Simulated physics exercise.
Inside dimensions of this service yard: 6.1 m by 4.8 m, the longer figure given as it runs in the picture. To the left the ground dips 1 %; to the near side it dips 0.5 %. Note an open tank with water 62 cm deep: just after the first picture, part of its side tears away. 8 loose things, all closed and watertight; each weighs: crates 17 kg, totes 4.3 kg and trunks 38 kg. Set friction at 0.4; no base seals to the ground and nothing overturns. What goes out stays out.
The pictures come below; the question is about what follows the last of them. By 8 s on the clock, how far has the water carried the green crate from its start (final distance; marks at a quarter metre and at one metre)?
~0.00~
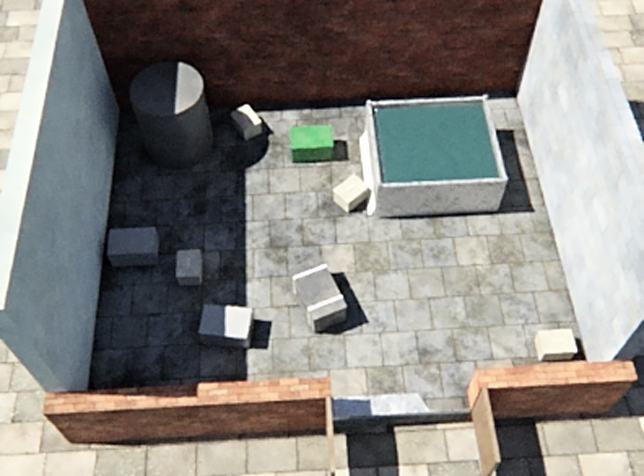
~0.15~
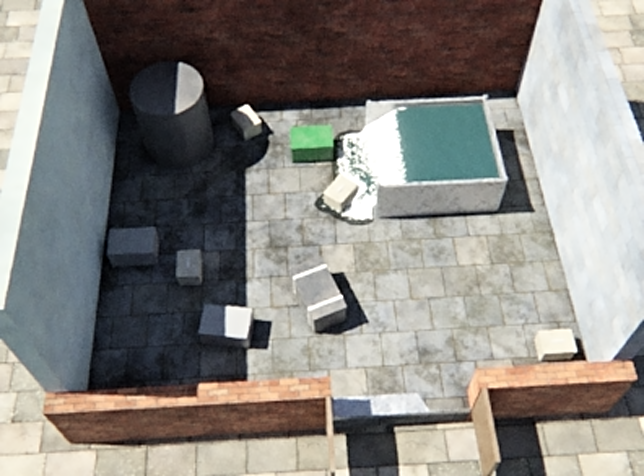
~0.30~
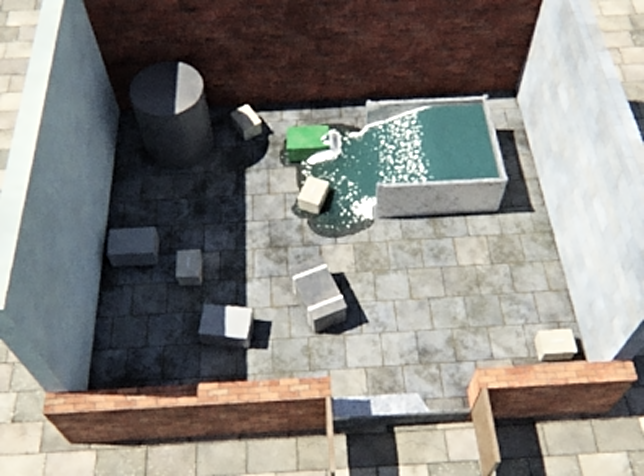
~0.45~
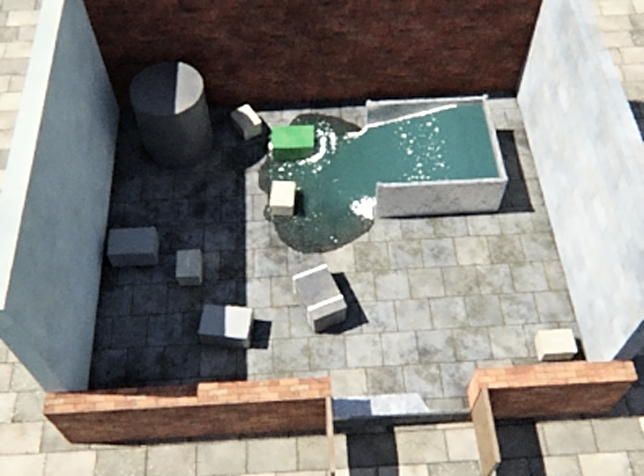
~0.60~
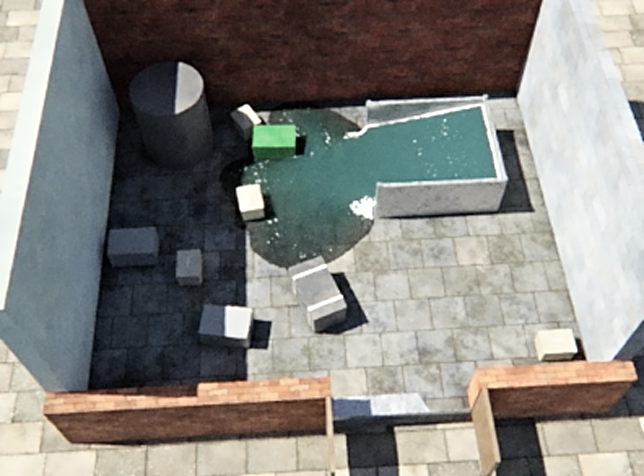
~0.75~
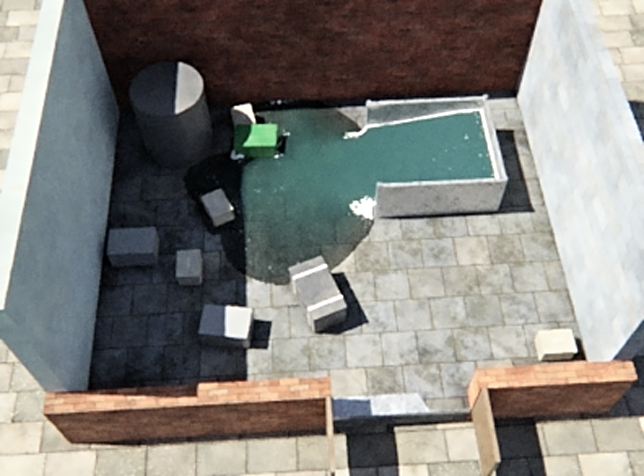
It will move a long way.
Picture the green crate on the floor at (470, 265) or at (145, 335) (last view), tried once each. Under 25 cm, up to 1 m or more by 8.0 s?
Run 1: It remains nearly still. Run 2: It is pushed far off.
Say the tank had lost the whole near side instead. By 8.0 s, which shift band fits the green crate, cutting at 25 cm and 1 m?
Well, the green crate basically stays there then.
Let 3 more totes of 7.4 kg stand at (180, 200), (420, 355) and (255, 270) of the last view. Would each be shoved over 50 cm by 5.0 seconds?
Answers, first to last: Exceeding, not exceeding, exceeding.
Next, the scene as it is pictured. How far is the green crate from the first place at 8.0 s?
Some 300 cm, give or take.
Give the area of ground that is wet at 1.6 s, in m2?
About 14 m2.
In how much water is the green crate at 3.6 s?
8 cm or so.
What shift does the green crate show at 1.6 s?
Around 120 cm from the start by that time.
After 1.6 s the green crate is near (230, 133), 1.2 m from its start, afloat; 0 of 8 are out; 3 afloat.
After 3.6 s the green crate is near (239, 176), 1.2 m from its start, afloat; 0 of 8 are out; 5 afloat.
After 5.6 s the green crate is near (234, 283), 2.6 m from its start, afloat; 0 of 8 are out; 4 afloat.
After 8.0 s the green crate is near (278, 317), 2.9 m from its start, afloat; 0 of 8 are out; 5 afloat.
